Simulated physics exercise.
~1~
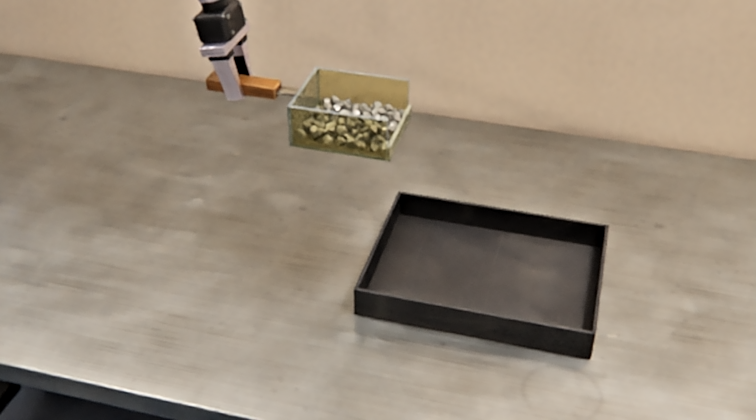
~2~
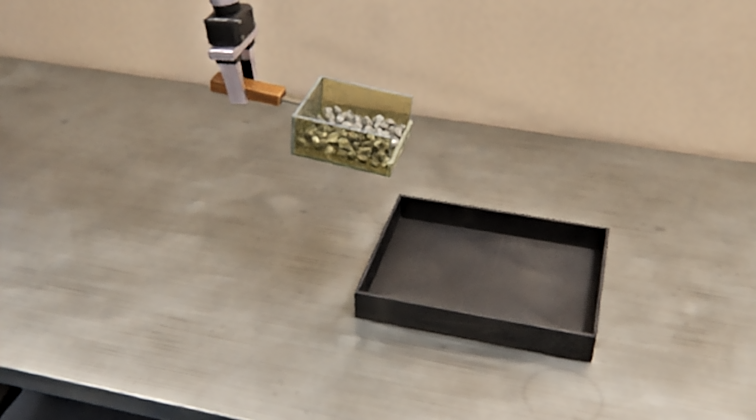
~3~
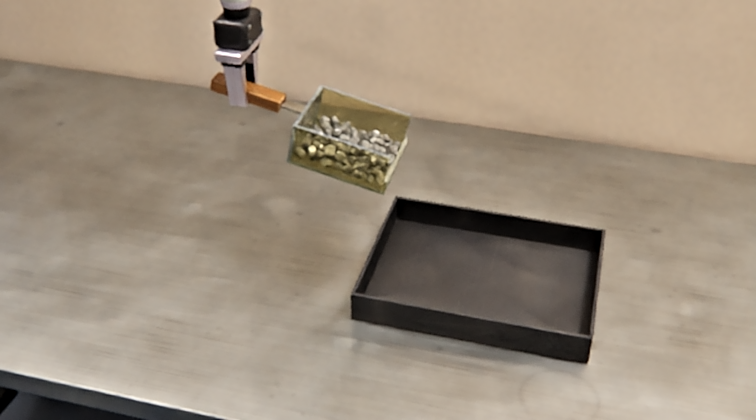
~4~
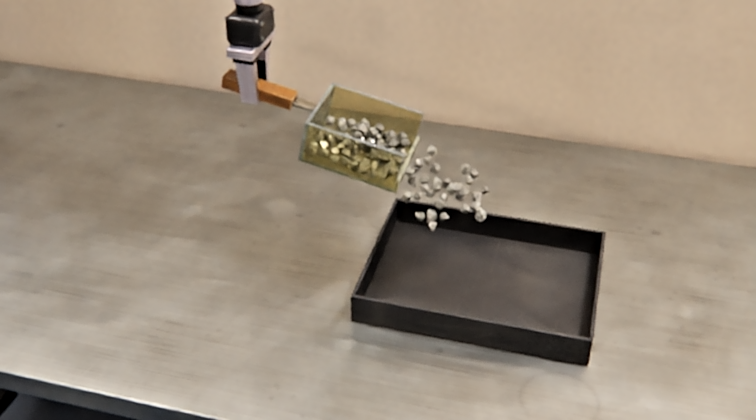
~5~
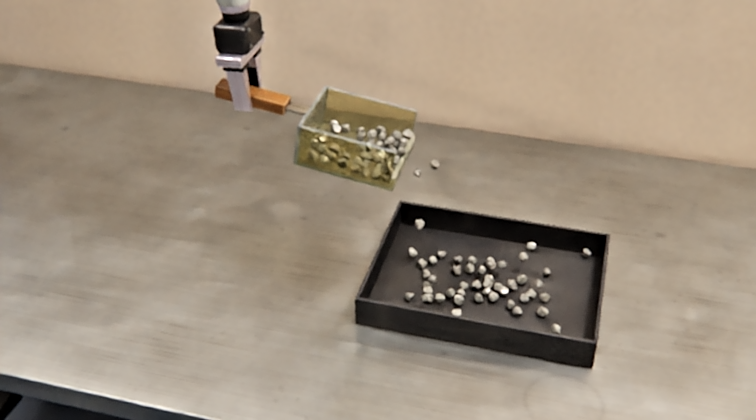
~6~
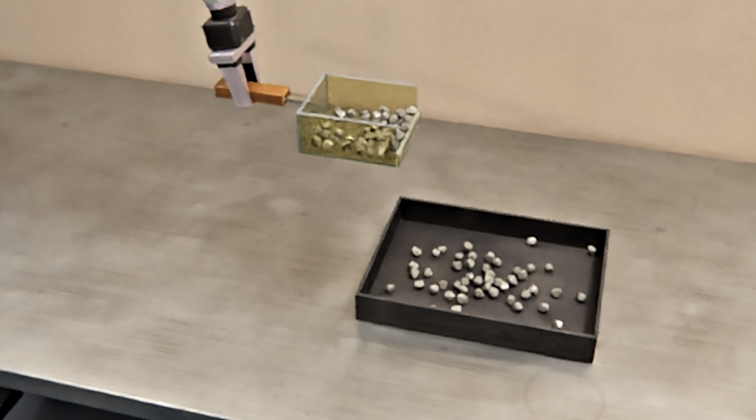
The clip opens on a grey tabletop where a robot arm grips the wooden handle of a clear, yellowish box filled with small pebbles, with an empty black tray nearby to the right. The arm lowers the box slightly, then tips its far side down toward the tray. With the box still tilted, it jerks to the right, and a cluster of pebbles flies out over the tray's edge. The box draws back left and begins levelling as pebbles scatter across the tray. Finally it sits level again, still holding many pebbles, while roughly half lie spread in the tray.
